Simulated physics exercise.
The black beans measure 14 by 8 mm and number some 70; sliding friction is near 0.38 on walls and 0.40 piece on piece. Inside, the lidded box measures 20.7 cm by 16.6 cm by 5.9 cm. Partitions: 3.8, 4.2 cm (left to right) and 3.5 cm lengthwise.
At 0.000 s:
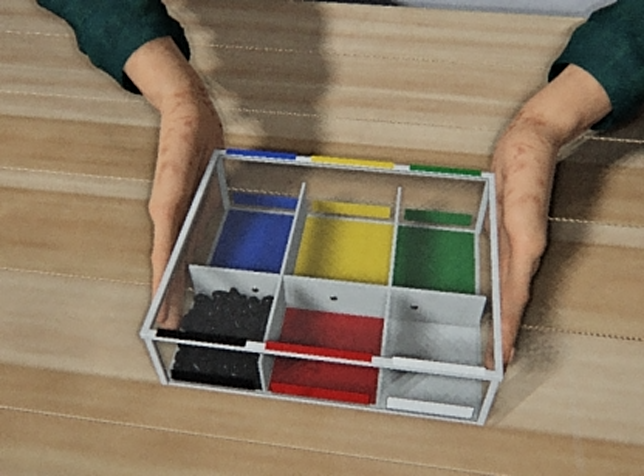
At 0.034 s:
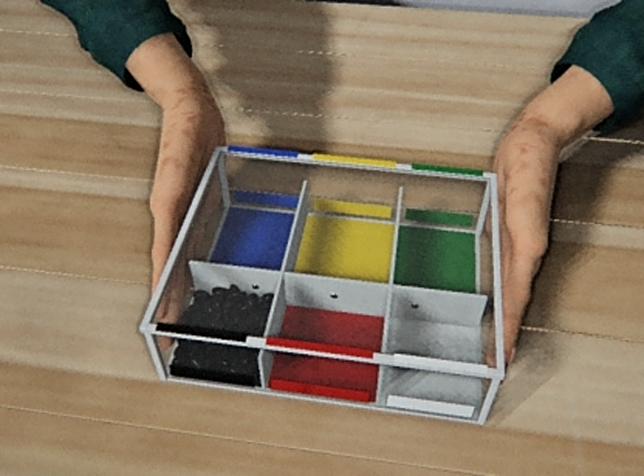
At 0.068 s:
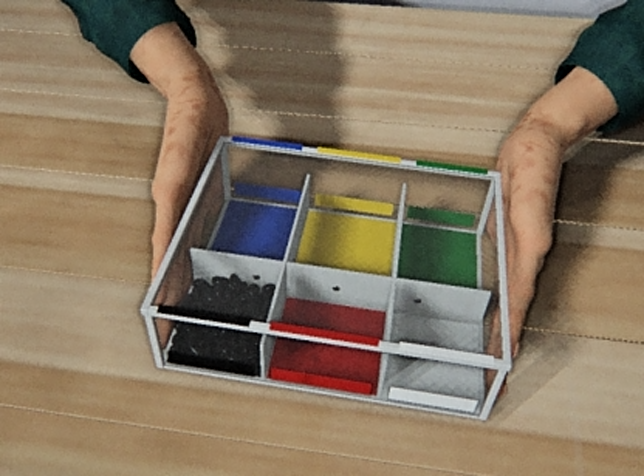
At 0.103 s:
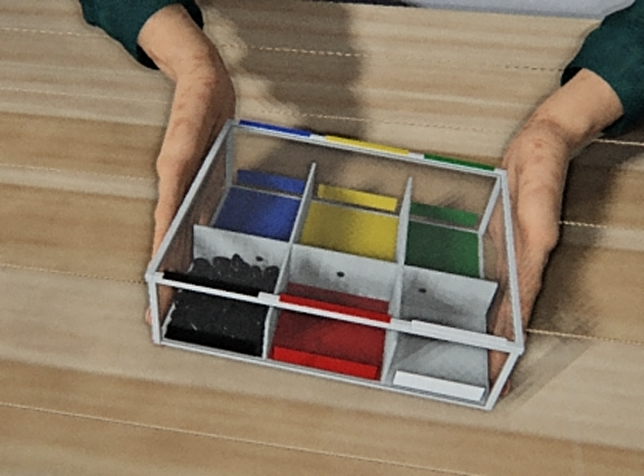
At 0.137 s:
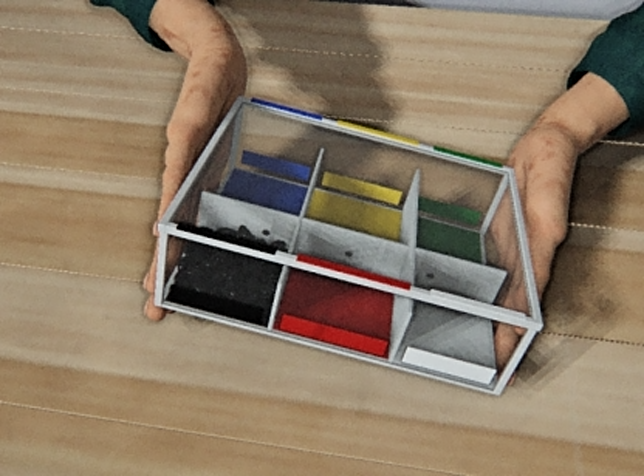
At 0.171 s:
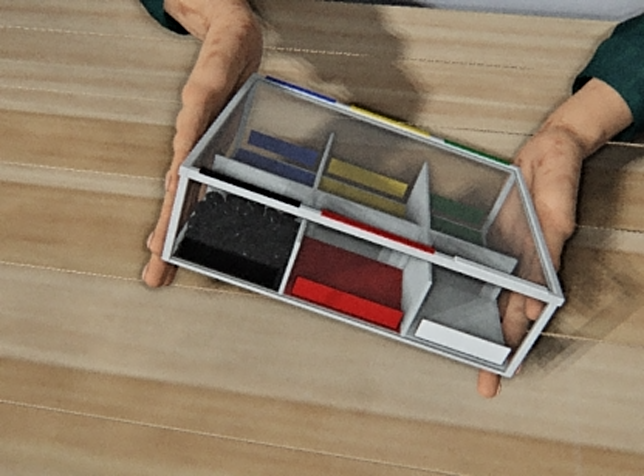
A clear lidded box with six coloured compartments, black beans in the front left one, starts flat on a wooden table between two hands, which then tilt it increasingly, raising its front edge and swinging it slightly rightward.
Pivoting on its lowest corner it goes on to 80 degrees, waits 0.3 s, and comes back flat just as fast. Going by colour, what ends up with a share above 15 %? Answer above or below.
Red below, blue below, green above, yellow above, white below, black above.
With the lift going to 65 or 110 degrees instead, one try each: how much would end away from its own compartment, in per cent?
About 50 and 100 per cent.
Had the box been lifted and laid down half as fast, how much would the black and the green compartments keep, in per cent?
Black 55; green 15.
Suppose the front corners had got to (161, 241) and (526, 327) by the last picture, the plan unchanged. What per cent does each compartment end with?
Red 0, blue 5, green 15, yellow 40, white 0, black 40.
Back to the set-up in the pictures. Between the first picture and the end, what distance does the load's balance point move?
Some 11.0 cm.
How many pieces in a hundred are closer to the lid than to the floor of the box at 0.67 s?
About 60 per cent.
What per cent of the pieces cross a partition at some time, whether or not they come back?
About 80 per cent.
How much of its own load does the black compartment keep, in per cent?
About 20 per cent.
After 0.67 s, tilt 80 degrees; red 5 %, blue 5 %, green 10 %, yellow 50 %, black 35 %.
After 1.00 s, tilt 47 degrees; red 5 %, blue 5 %, green 20 %, yellow 50 %, black 20 %.
After 1.43 s, tilt 0 degrees; red 5 %, blue 5 %, green 20 %, yellow 50 %, black 20 %.
By 2.0 s all is still; red 5 %, blue 5 %, green 20 %, yellow 50 %, white 0 %, black 20 %.
